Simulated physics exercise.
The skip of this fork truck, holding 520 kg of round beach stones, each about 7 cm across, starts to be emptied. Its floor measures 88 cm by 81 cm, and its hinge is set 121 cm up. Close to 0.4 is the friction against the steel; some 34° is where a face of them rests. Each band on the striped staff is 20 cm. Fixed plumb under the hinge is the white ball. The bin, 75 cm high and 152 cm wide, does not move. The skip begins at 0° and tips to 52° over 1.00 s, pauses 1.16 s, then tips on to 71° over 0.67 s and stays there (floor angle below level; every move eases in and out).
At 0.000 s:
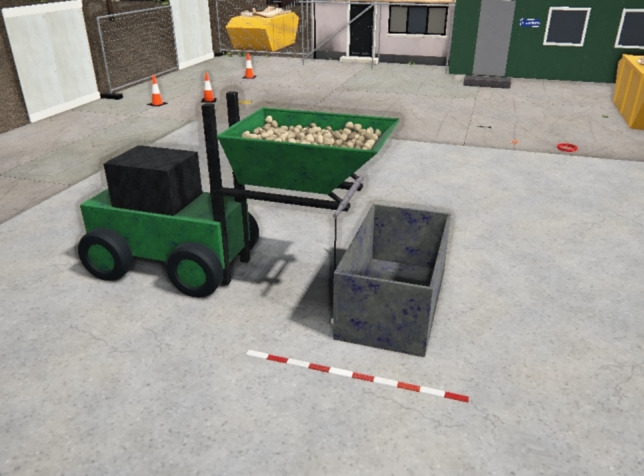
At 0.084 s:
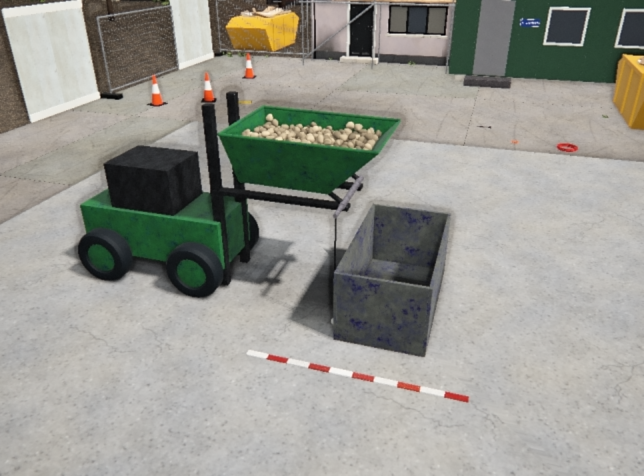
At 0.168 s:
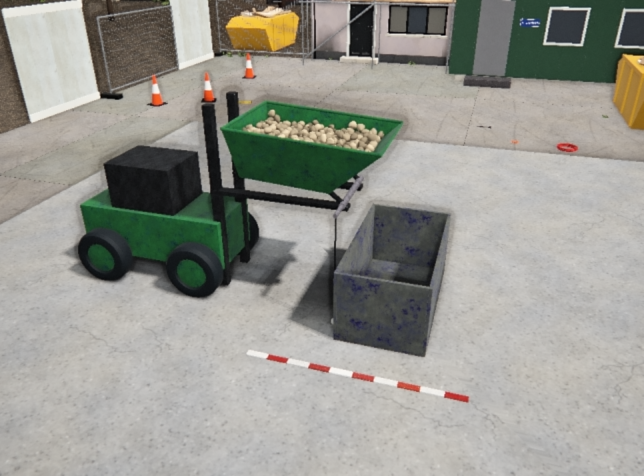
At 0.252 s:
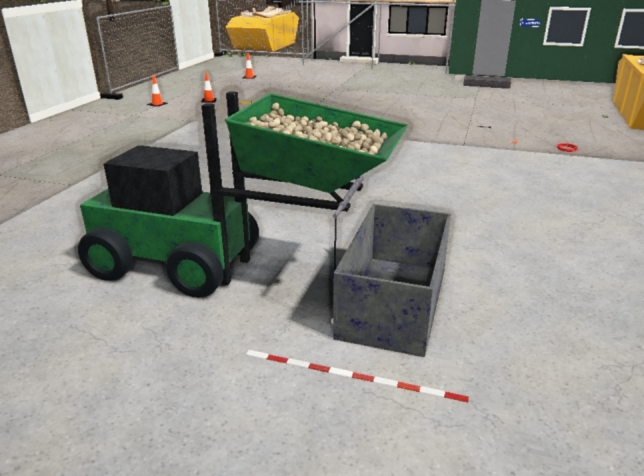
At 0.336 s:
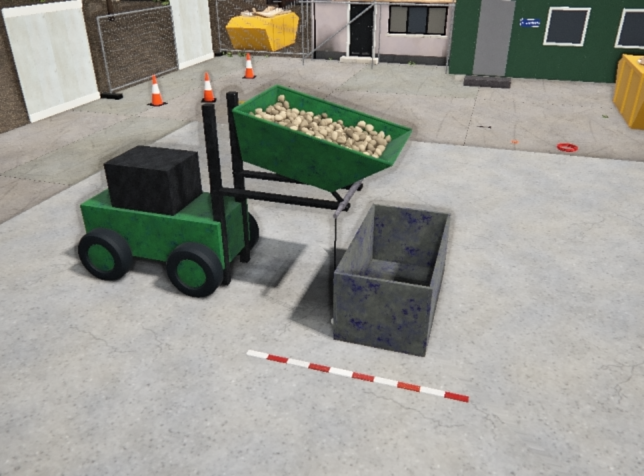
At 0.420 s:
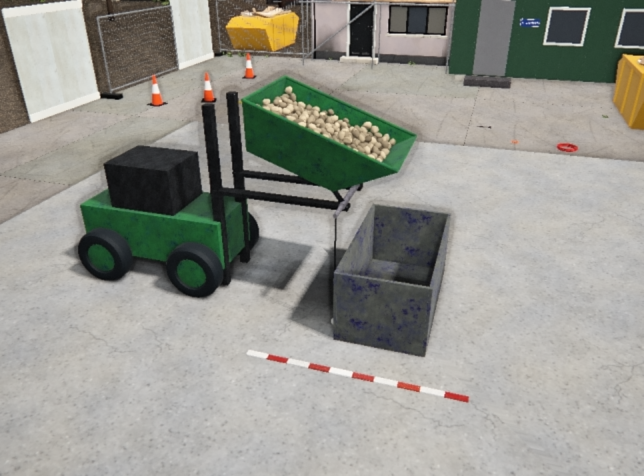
A paved yard with brick walls, fencing, orange cones and a green building behind is seen from above by a still camera. A green fork truck with a black block on its back stands at left, holding a green skip of pale round stones beside an open grey bin, with a red-and-white staff in front. The skip tilts gradually, its left side rising and right lip dipping slightly, while the stones shift with it.
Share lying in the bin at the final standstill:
About 15 %.
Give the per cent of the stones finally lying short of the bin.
Near 0 in a hundred.
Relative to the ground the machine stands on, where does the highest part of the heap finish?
I'd put it at roughly 26 cm above the ground.
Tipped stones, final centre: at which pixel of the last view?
I'd put it close to (480, 311).
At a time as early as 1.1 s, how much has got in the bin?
Around 5 per cent of it, at that instant.
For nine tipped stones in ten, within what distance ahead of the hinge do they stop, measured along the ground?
It's roughly 200 cm in front of the hinge.
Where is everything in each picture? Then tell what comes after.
In the first frame, lip at (377, 152), floor tilted 0°, highest stones at (341, 132).
In the second frame, lip at (378, 153), floor tilted 1°, highest stones at (320, 130); the stones move at 0.2 m/s on average.
In the third frame, the skip is at 4°, its lip at (382, 156); the top of the load is at (274, 125); the stones move at 0.5 m/s on average.
In the fourth frame, the skip is at 8°, its lip at (386, 160); the top of the load is at (274, 118); the stones move at 0.7 m/s on average.
In the fifth frame, lip at (392, 165), floor tilted 14°, highest stones at (278, 108); the stones move at 0.8 m/s on average.
In the sixth frame, the skip is at 20°, its lip at (398, 172); the top of the load is at (283, 100); the stones move at 0.8 m/s on average.
After 0.8 s the floor is at 44°; 100 % in the skip; the foremost stones are at (402, 171).
After 1.1 s the floor is at 52°; 97 % in the skip, 3 % in the bin; the foremost stones are at (438, 196).
After 3.3 s the floor is at 71°; 11 % in the skip, 19 % in the bin, 71 % beside or beyond the bin; the foremost stones are past the picture's edge.
After 5.8 s the floor is at 71°; 0 % in the skip, 15 % in the bin, 85 % beside or beyond the bin; the foremost stones are past the picture's edge.
